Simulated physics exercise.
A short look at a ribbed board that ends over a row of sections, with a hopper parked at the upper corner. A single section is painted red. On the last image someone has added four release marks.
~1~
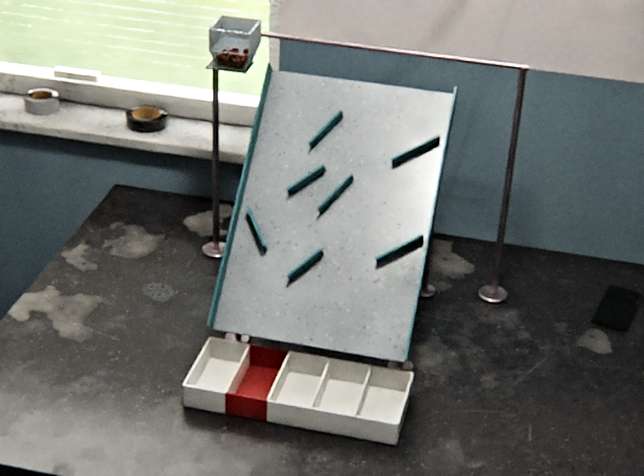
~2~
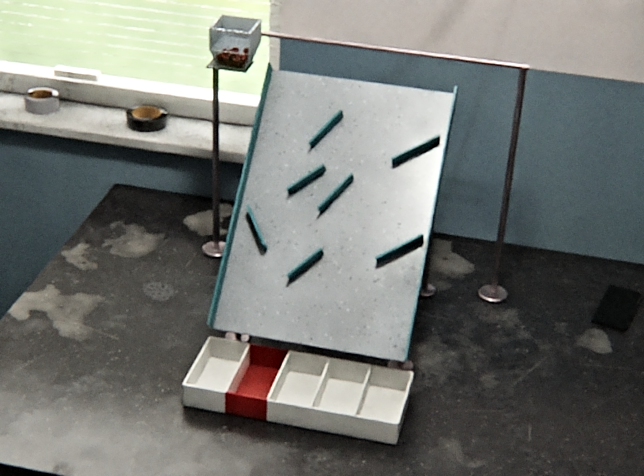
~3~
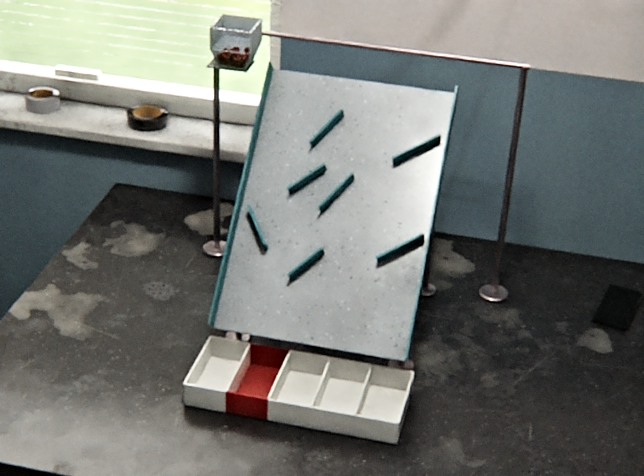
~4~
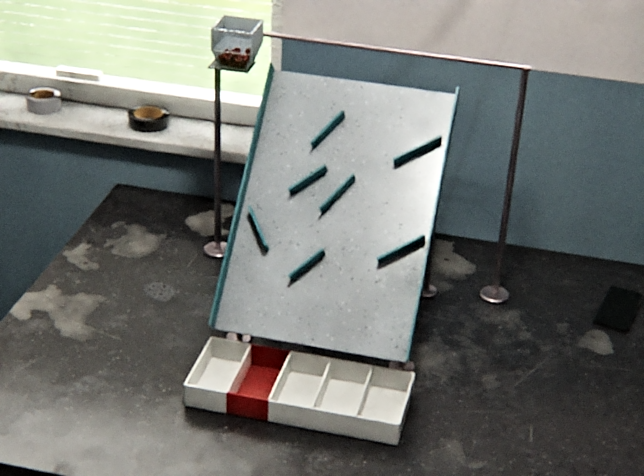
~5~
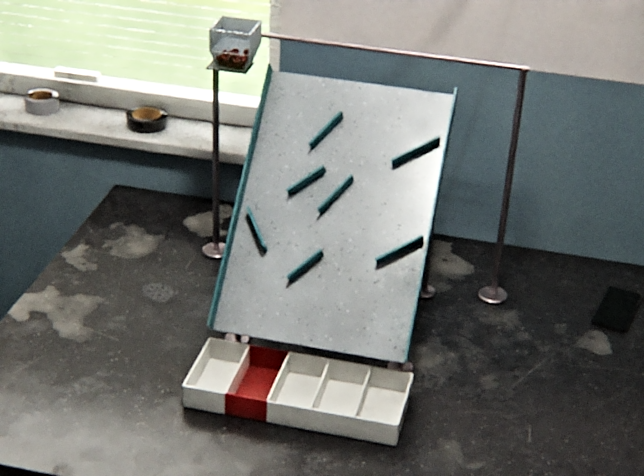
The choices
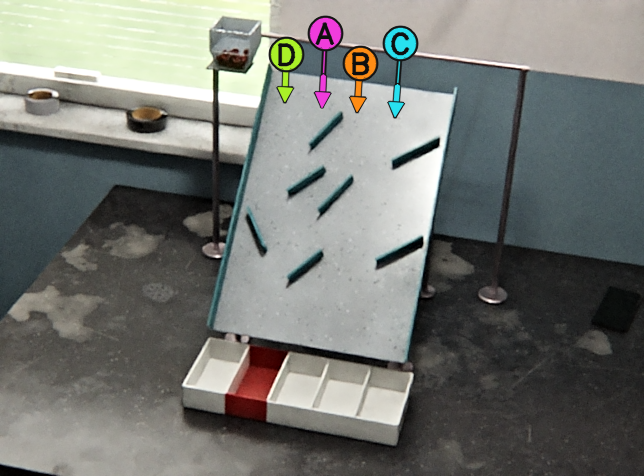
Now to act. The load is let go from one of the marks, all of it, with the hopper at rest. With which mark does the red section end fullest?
A works best here.
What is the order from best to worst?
Best to worst: A, D, B, C.
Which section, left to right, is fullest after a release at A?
The second from the left.
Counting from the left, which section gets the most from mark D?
The second.
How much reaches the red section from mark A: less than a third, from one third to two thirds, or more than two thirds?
It is more than two thirds.
On the marked copy, mark A meets the board at (322, 101); mark B meets the board at (357, 106); mark C meets the board at (395, 111); mark D meets the board at (285, 96).
With A, nearly all in the red section, a small part in other sections.
With B, about a third in the red section, about half in other sections, a stray few held on the board, a small part outside the box.
With C, none in the red section, nearly all in other sections, a stray few held on the board, a small part outside the box.
With D, about two thirds in the red section, about a quarter in other sections, a stray few held on the board, a stray few outside the box.
